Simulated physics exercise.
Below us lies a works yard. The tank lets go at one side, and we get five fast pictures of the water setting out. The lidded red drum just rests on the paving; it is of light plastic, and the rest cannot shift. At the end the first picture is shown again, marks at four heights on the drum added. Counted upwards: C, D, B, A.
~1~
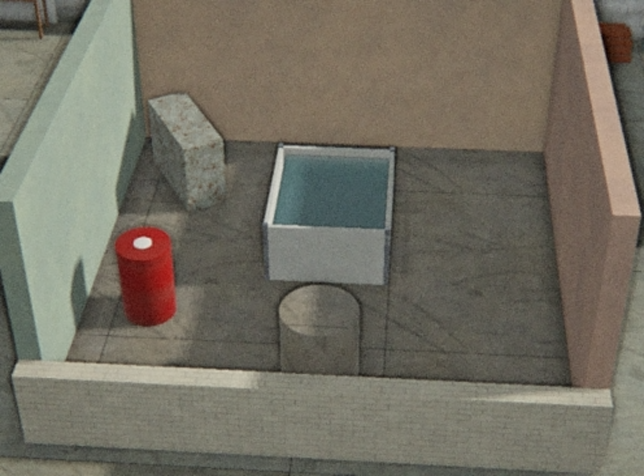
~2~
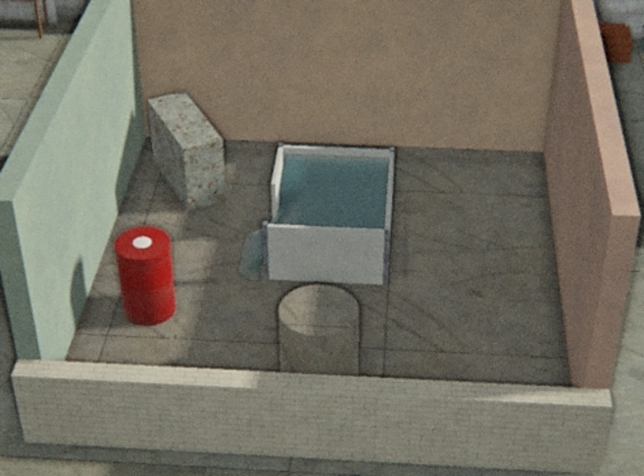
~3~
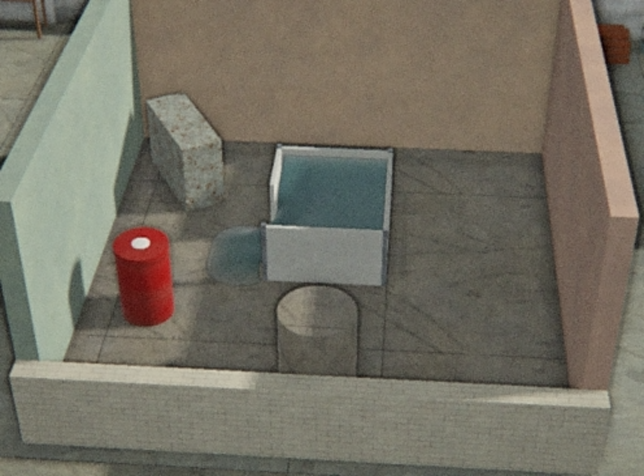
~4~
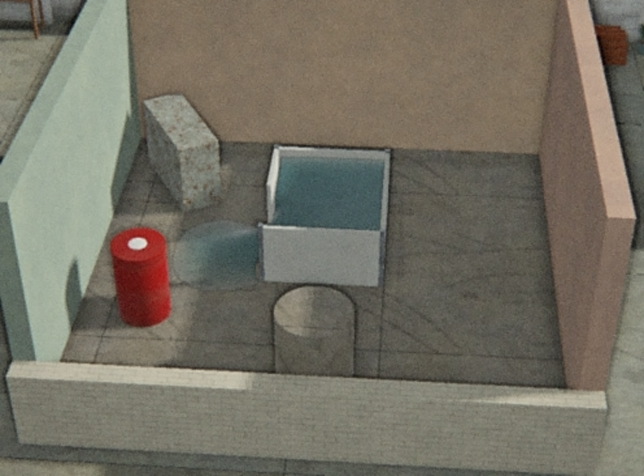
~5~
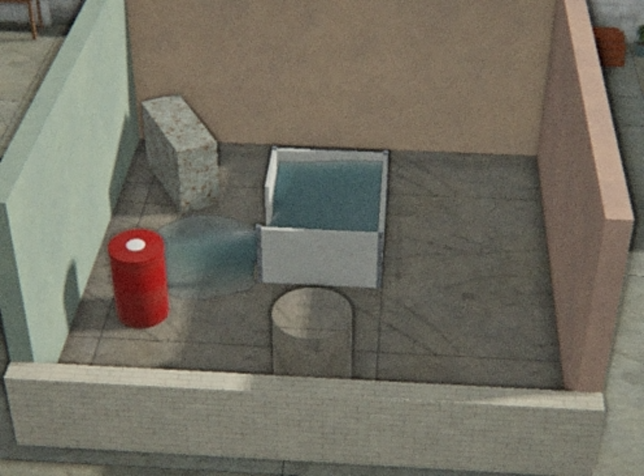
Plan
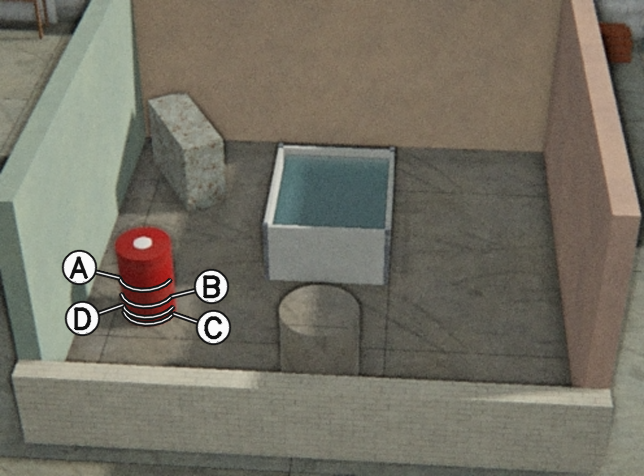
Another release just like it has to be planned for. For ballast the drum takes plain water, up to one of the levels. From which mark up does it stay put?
The limit is B.
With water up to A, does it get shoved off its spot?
No.
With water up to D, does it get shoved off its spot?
Yes.
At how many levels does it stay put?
Two.
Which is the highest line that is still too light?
Line D.
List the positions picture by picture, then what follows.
Lid of the red drum at (143, 243); tank full, its middle at (332, 192), in the first frame.
Water covers 1 % of the ground, mostly out of sight from here, in the second frame.
In the third frame, 3 % of the ground wet, in view closest to the drum at (218, 270).
In the fourth frame, 5 % of the ground wet, in view closest to the drum at (186, 273).
Lid of the red drum at (136, 245); 8 % of the ground wet, in view closest to the drum at (164, 284), in the fifth frame.
On the marked copy, A at (141, 290); B at (143, 306); C at (145, 324); D at (144, 317); from the bottom up C, D, B, A.
If A is chosen, it does not move.
If B is chosen, it does not move.
If C is chosen, it is pushed about 4 times its own width away.
If D is chosen, it is pushed about twice its own width away.
